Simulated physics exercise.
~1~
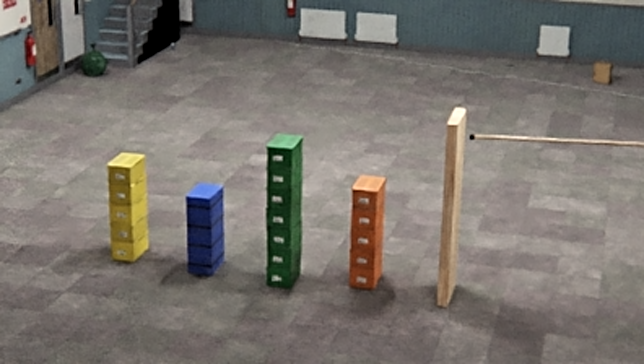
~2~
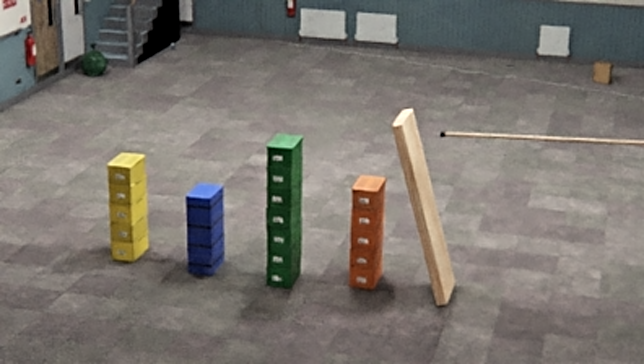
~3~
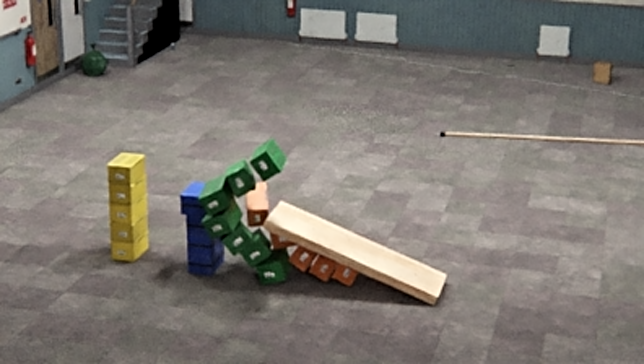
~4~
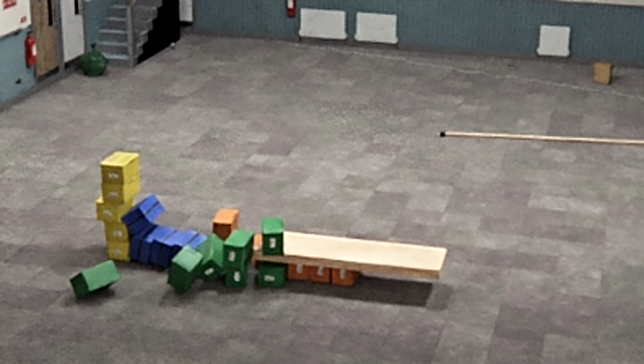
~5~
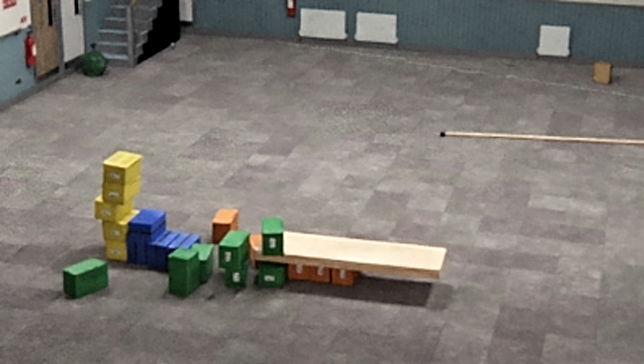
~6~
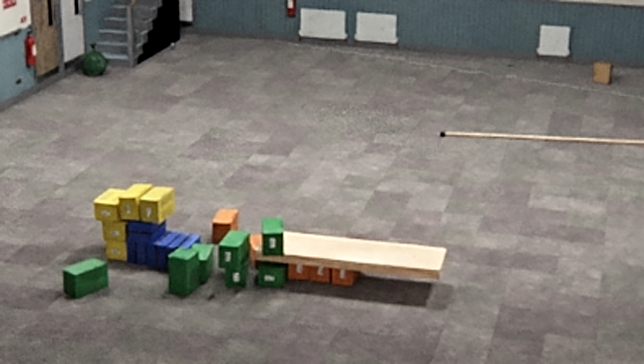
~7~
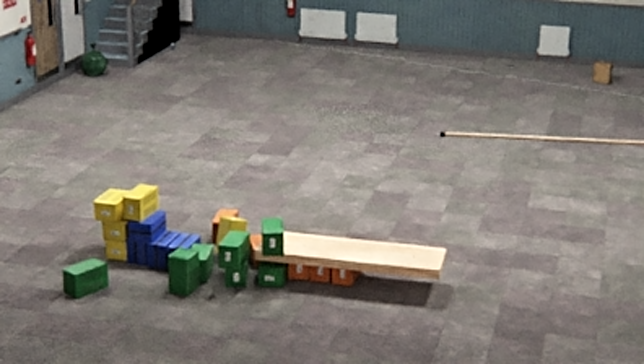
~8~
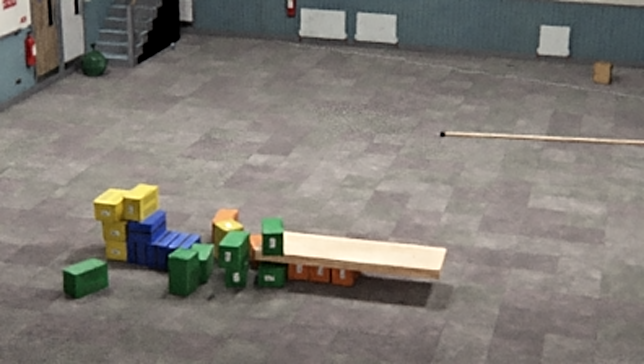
In a large room with a grey tiled floor, a tall wooden board tipped left into stacks of orange, green, blue and yellow boxes, toppling them one after another, until the board lay flat among scattered boxes, with a few yellow ones still stacked.
